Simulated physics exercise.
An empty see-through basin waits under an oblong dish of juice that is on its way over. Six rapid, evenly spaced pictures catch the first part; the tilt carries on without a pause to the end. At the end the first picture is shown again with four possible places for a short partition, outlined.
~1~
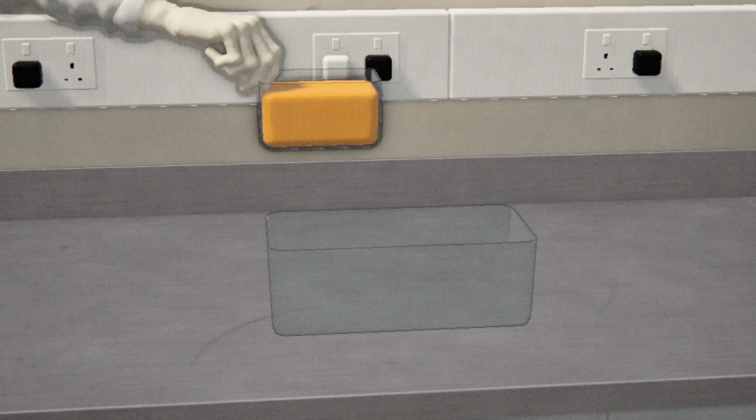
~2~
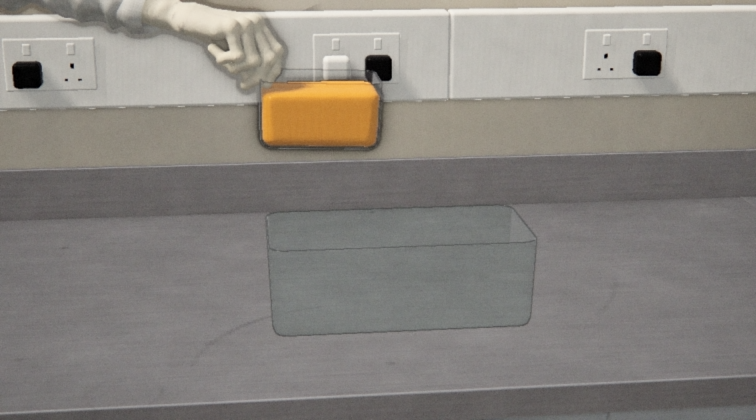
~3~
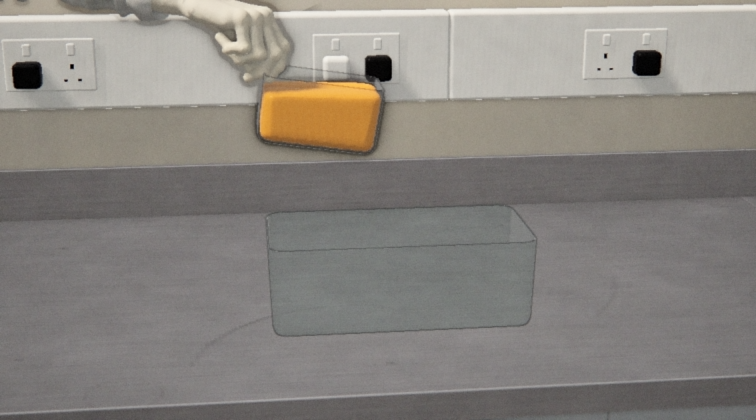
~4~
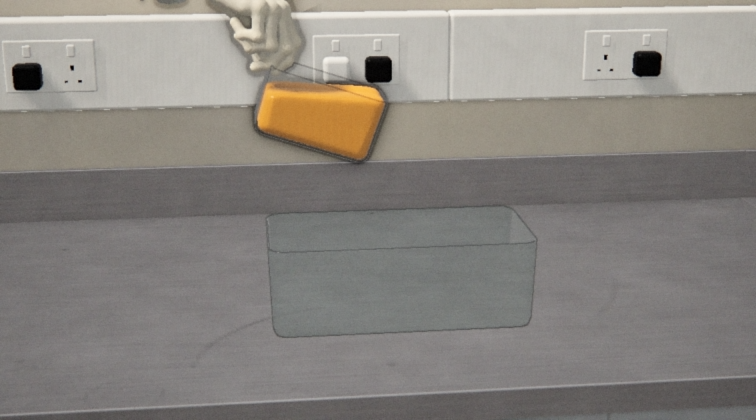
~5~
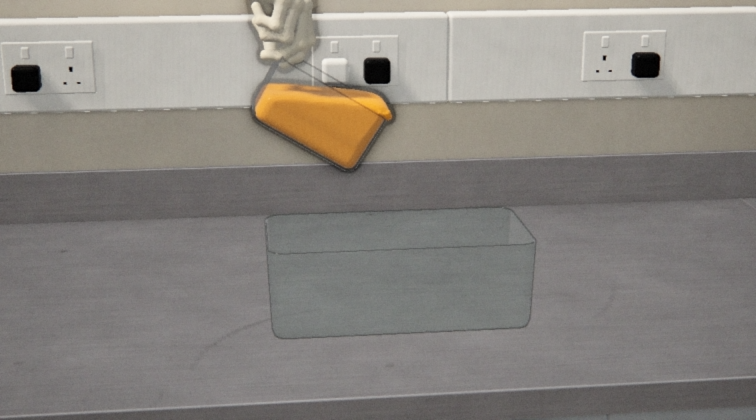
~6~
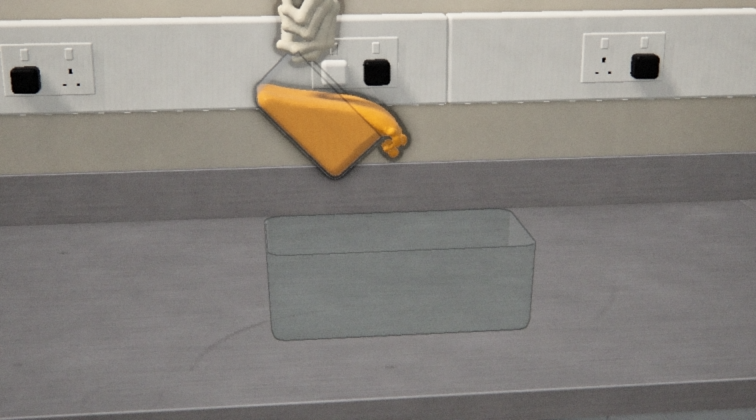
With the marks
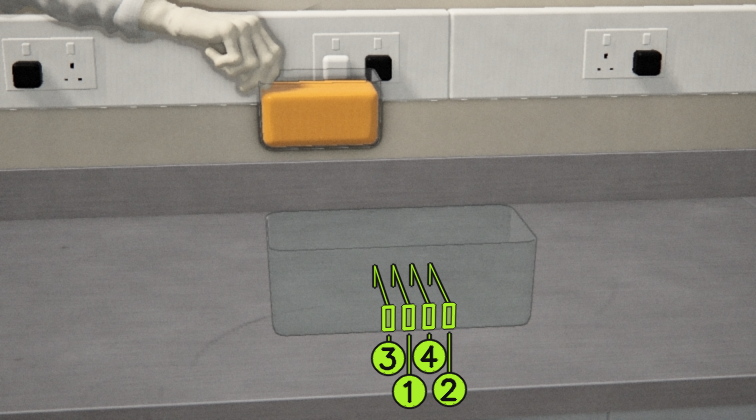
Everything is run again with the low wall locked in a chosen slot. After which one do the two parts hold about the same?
Best: 4.
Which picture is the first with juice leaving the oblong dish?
Picture 5.
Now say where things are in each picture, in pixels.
Upright, lip at (375, 74); basin from (272, 334) to (530, 323); nothing has left yet.
Tipped about 2°, lip at (376, 77); nothing has left yet.
Tipped about 8°, lip at (379, 83); nothing has left yet.
Tipped about 18°, lip at (382, 95); nothing has left yet.
Tipped about 31°, lip at (382, 111); juice is over the lip, down to (386, 113).
Tipped about 46°, lip at (379, 129); juice is over the lip, down to (389, 150).
On the marked copy, 1 at (409, 335); 2 at (449, 333); 3 at (388, 336); 4 at (429, 334).
Choosing 1, about 37 % ends left of the wall and 60 % right of it.
Choosing 2, about 63 % ends left of the wall and 34 % right of it; 3 % is lost outside.
Choosing 3, about 26 % ends left of the wall and 71 % right of it.
Choosing 4, about 49 % ends left of the wall and 48 % right of it; 3 % is lost outside.
